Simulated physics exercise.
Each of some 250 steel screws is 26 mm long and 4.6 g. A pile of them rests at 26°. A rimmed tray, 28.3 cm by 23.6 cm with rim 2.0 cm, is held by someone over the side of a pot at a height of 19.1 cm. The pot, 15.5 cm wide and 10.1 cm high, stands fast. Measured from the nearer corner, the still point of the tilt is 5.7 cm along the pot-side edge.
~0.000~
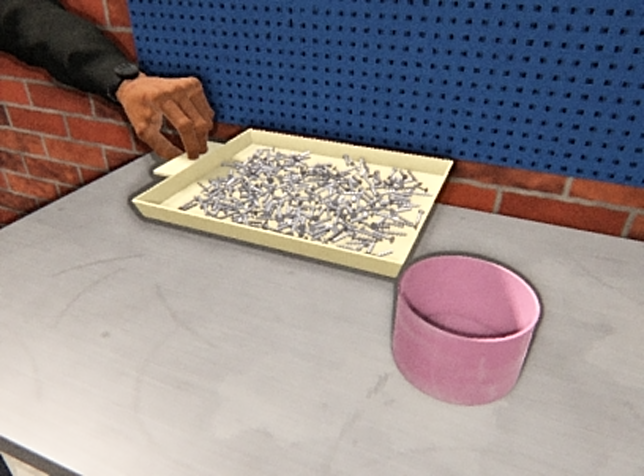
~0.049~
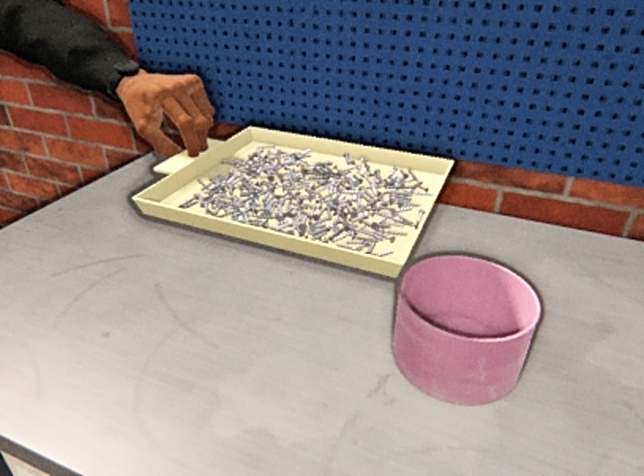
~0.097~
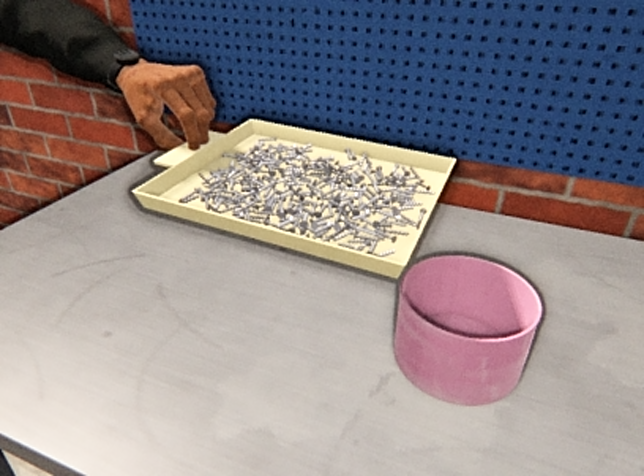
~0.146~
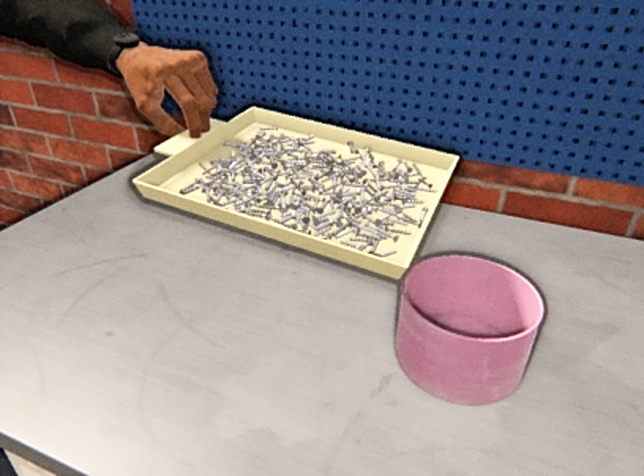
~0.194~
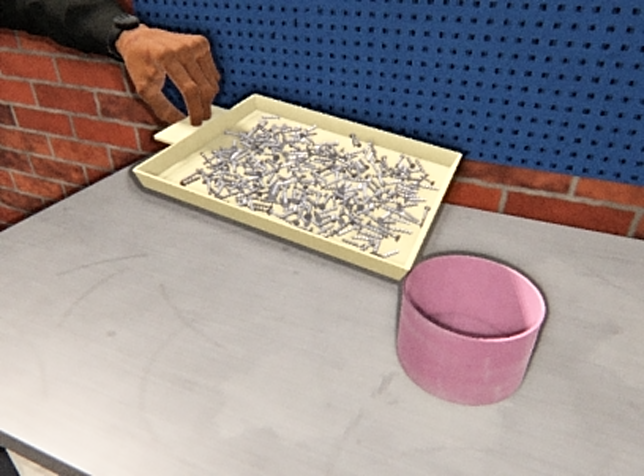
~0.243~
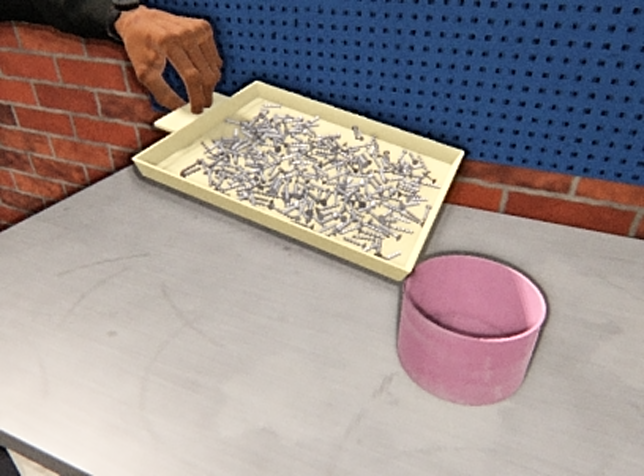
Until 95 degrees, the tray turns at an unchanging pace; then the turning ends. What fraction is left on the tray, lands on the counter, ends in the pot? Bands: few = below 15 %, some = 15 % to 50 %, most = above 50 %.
Tray: Few, counter: Most, pot: Some.
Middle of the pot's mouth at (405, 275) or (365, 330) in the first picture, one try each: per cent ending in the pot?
About 5 and 40 per cent.
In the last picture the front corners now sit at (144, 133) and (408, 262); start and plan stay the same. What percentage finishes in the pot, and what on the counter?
Pot 55 % / counter 45 %.
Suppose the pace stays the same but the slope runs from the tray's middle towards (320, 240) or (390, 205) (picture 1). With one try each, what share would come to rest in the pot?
Roughly 0 per cent on the first try and 60 per cent on the second.
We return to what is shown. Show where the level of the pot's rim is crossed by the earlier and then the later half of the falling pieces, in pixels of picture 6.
I'd mark about (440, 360) for the first half and about (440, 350) for the second.
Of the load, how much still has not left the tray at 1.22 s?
It works out to near 45 per cent of the load.
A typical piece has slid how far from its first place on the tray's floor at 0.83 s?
It has moved some 11 cm from its start.
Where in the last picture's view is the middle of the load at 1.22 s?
Estimated centre of load: Around (439, 298).
Then, at 0.83 s, tilt 51 degrees; the tray holds 100 %, the pot 0 %.
Then, at 1.22 s, tilt 77 degrees; the tray holds 45 %, the pot 10 %.
Then, at 1.70 s, tilt 95 degrees; the tray holds 0 %, the pot 25 %.
At rest (2.5 s), tray 0 %, counter 75 %, pot 25 %.
